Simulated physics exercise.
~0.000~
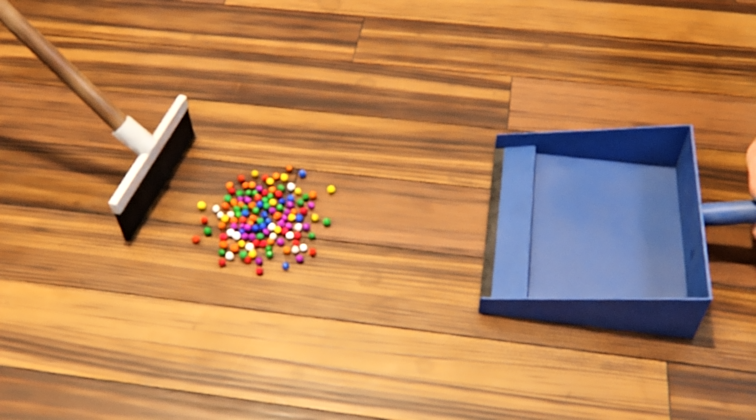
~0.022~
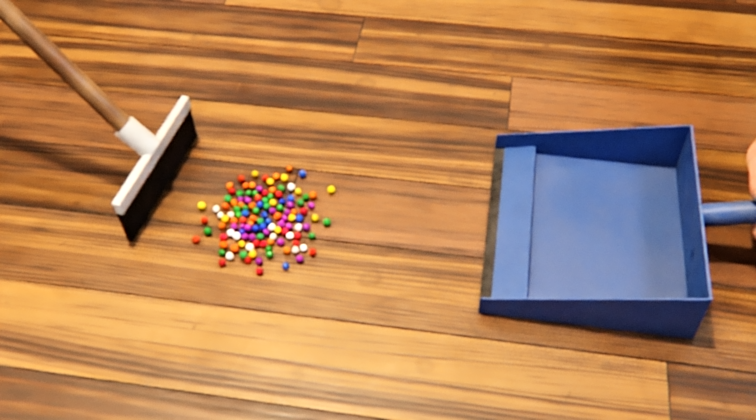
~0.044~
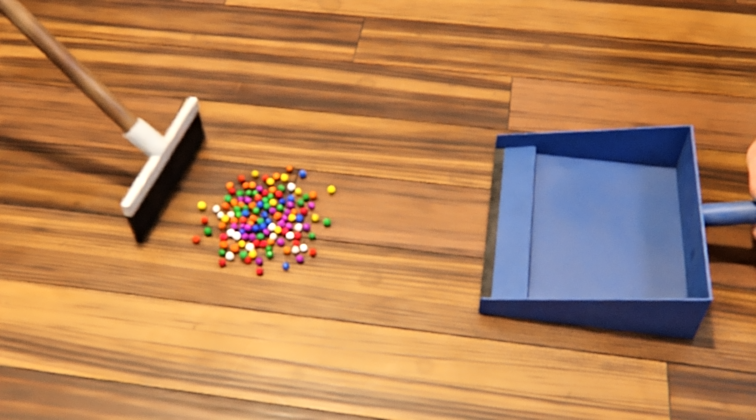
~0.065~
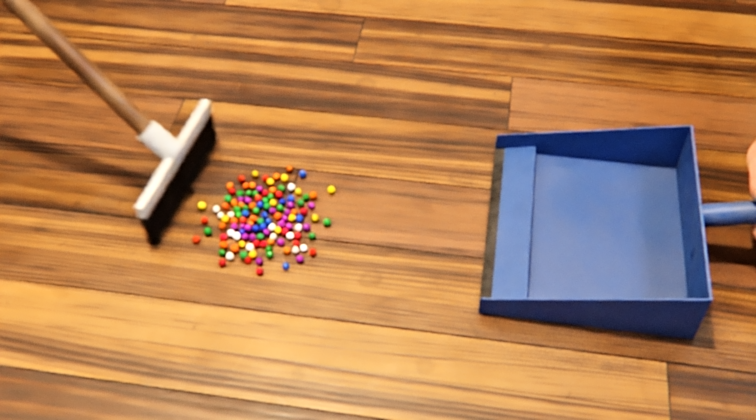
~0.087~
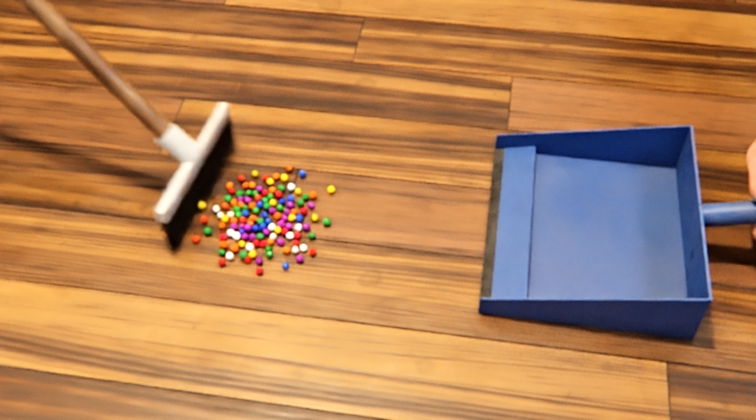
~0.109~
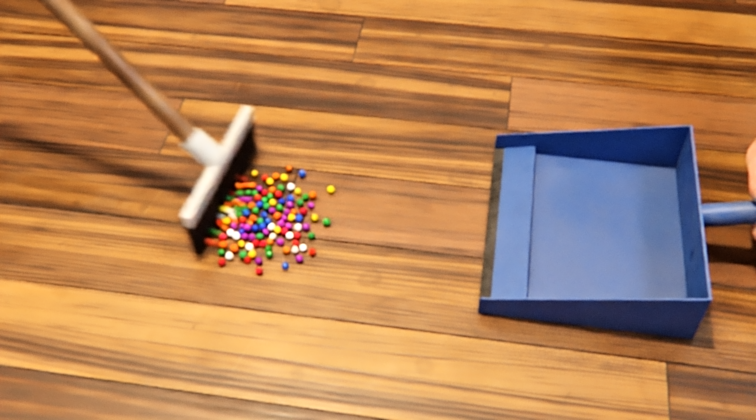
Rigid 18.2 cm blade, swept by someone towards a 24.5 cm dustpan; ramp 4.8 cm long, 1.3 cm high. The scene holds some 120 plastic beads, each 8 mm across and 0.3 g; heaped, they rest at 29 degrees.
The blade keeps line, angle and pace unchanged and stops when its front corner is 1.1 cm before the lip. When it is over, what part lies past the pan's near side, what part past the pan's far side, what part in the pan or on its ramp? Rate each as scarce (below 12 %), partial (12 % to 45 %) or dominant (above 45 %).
Ratings: Near side - partial; far side - scarce; pan - partial.
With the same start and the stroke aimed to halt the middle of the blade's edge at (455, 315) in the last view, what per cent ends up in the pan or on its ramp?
I'd expect around 20 per cent.
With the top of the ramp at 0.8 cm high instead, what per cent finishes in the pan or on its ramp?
Around 35 per cent.
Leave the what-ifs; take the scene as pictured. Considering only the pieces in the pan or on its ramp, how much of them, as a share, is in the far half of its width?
About 30 percent of it.
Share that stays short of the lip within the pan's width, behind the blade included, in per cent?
It comes to some 40 percent.
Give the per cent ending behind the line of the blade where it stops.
Roughly 5 per cent of it.
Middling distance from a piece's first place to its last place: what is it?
Median: Approx. 34 cm.
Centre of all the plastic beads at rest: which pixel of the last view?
Roughly pixel (574, 292).
Then, at 0.22 s, middle of the blade 15 cm from the lip; 0 % over the lip, far side 0 %, near side 15 %.
Then, at 0.30 s, middle of the blade 5 cm from the lip; 0 % over the lip, far side 0 %, near side 25 %.
After 0.51 s, middle of the blade 2 cm from the lip; 40 % over the lip, far side 5 %, near side 30 %.
In the end, at 1.9 s, near side 30 %, far side 5 %, pan 30 %, in front of the lip or behind the blade 40 %.
